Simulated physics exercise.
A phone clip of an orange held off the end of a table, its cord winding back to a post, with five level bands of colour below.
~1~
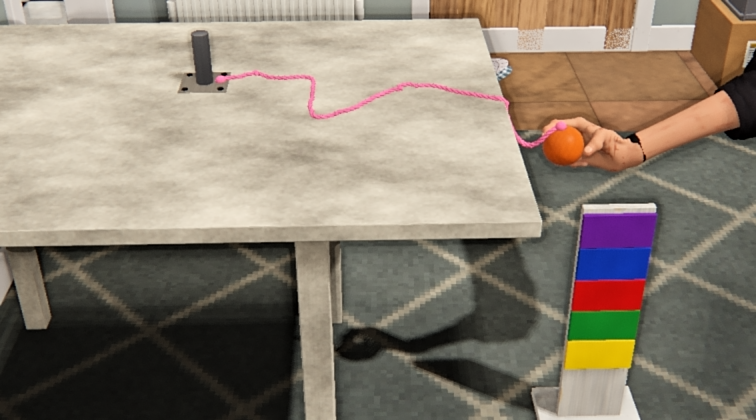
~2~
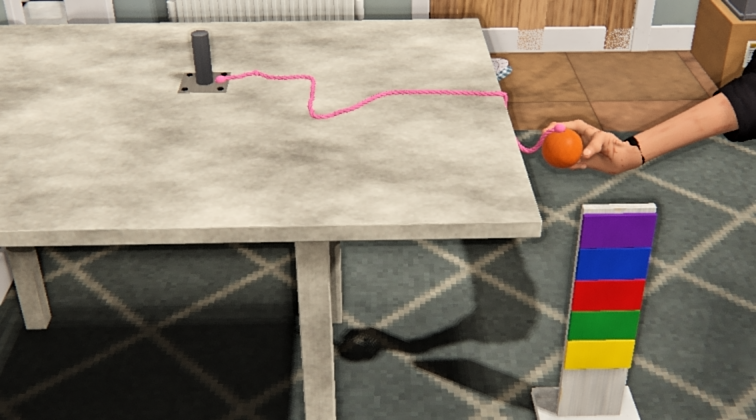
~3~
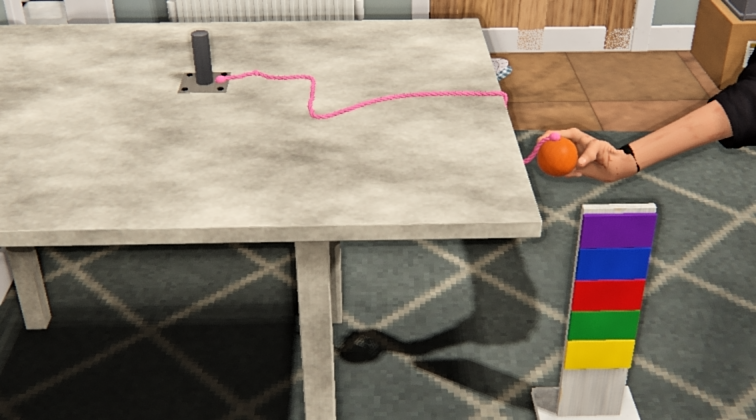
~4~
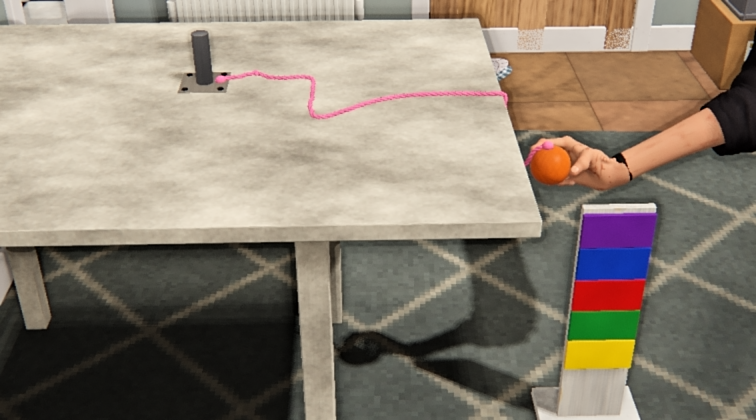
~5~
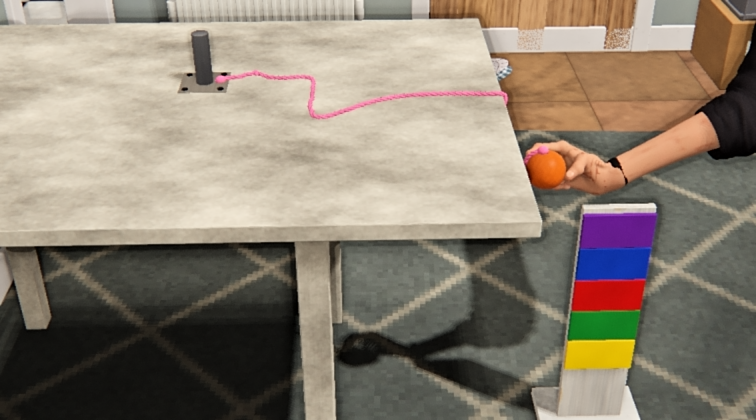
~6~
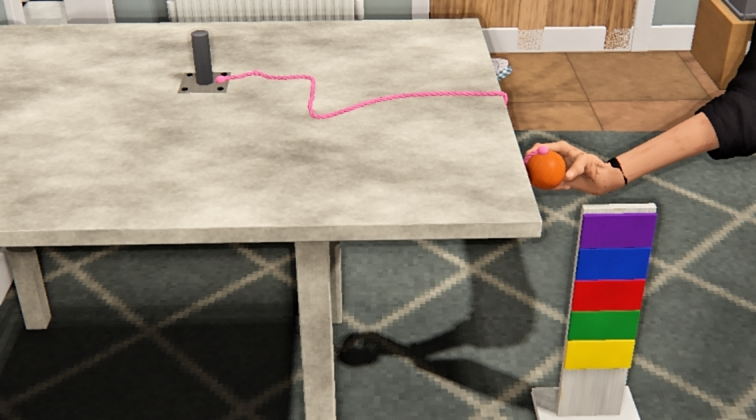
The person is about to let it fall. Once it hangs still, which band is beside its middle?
At green.
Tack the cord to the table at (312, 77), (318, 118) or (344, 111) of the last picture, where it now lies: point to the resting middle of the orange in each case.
Try by try, around (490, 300), (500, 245) and (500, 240).
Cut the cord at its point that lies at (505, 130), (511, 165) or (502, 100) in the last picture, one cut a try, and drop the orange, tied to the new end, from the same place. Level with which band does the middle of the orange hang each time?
Taking them in turn: Blue; red; purple.
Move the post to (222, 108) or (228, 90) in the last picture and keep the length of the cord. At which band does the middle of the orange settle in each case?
Taking them in turn: Yellow; yellow.
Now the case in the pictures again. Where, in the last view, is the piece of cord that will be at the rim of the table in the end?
The one at (387, 99).
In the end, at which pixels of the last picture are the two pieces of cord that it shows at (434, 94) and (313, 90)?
The first at (502, 150), the second at (366, 91).
Early on, orange near (507, 304); level with red.
Midway, orange near (483, 314); level with green.
Finally, orange near (487, 320); level with green. Its centre hangs level with the green band.
